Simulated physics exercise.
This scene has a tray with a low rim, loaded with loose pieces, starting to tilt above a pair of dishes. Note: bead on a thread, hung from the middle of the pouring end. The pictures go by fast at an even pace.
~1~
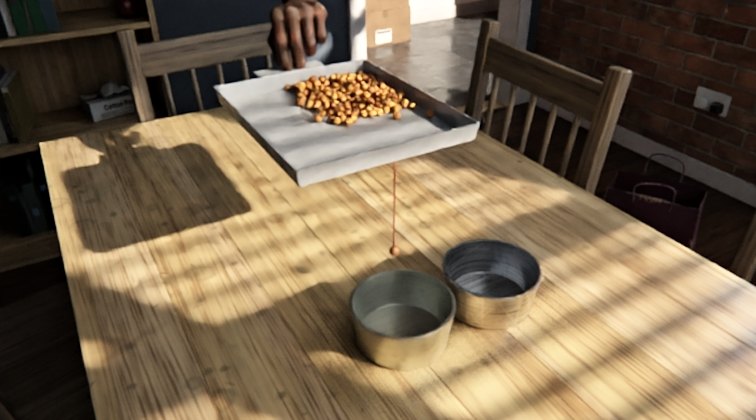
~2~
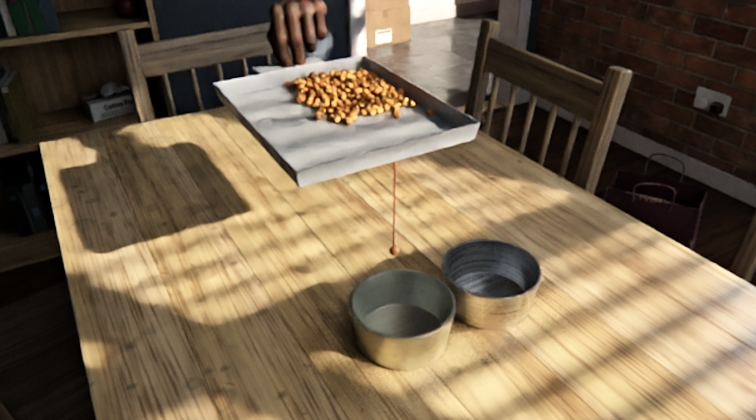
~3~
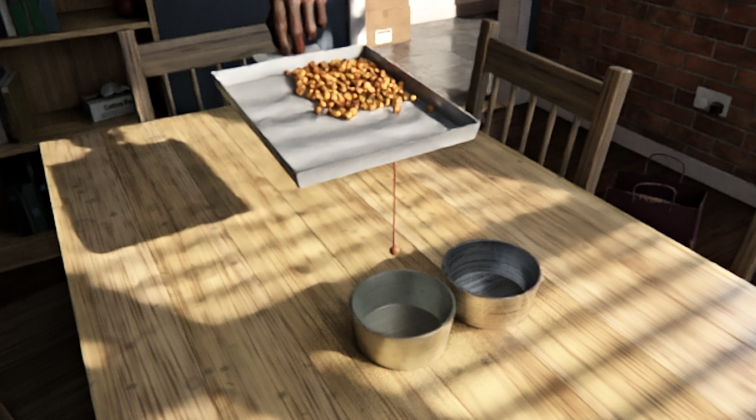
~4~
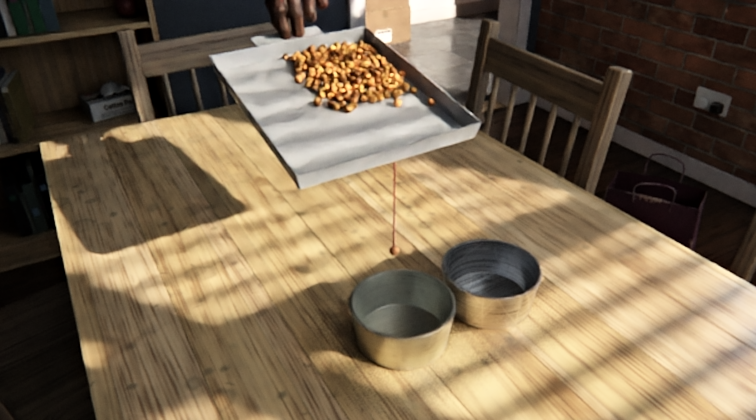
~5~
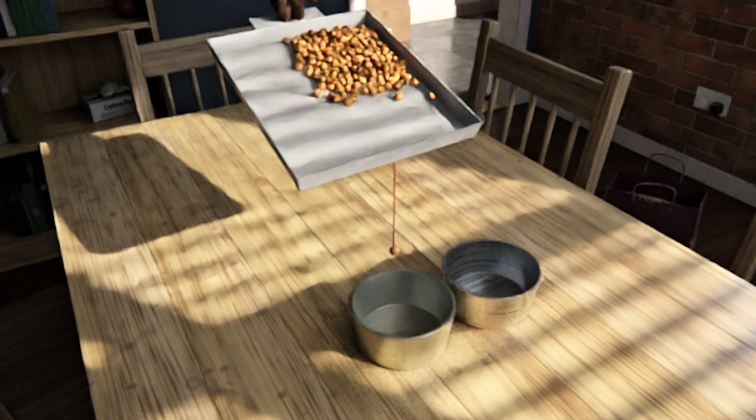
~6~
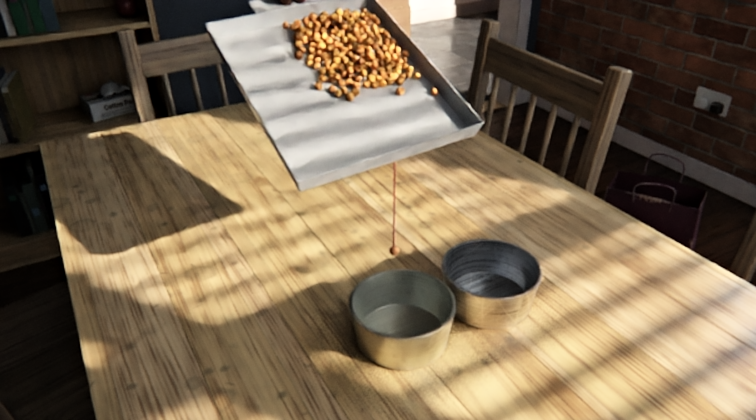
We see a gray, low-rimmed tray of roasted chickpeas above two metallic dishes on a wooden table, a bead hanging still from its near edge, as a hand at the far side rises and the tray tilts gradually toward the dishes.
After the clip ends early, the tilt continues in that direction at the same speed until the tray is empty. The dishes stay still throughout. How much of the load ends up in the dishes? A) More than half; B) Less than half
(A) More than half.
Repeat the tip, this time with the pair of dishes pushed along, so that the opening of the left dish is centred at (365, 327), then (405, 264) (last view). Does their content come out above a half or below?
First try: Higher than half; second try: Lower than half.
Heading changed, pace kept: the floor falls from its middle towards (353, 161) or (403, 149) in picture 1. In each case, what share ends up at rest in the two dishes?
So it's 40 percent with the first slope and 80 percent with the other.
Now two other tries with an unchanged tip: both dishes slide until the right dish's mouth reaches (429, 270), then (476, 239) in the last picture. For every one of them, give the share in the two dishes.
70% for the first placement, 20% for the second.
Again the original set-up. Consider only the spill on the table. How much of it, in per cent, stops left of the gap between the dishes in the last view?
Roughly 90 percent.
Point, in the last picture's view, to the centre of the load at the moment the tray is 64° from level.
In the last view, the load is centred close to (392, 150).
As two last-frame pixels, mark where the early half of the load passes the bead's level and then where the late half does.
Around (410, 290), followed by around (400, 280).
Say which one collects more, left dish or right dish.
Note: Fuller is the one placed left.
Just after the last frame, tray tipped steeply; the larger part on the tray; roughly a quarter in the air.
A moment on, tray tipped past a quarter turn; roughly half on the tray; roughly a quarter in the left dish; about a tenth in the right dish; roughly a quarter outside both; just a few in the air.
Further on, tray tipped past a quarter turn; roughly half in the left dish; roughly a quarter in the right dish; roughly a third outside both; just a few in the air.
When it is over, tray tipped past a quarter turn; roughly half in the left dish; roughly a quarter in the right dish; roughly a third outside both; just a few in the air.
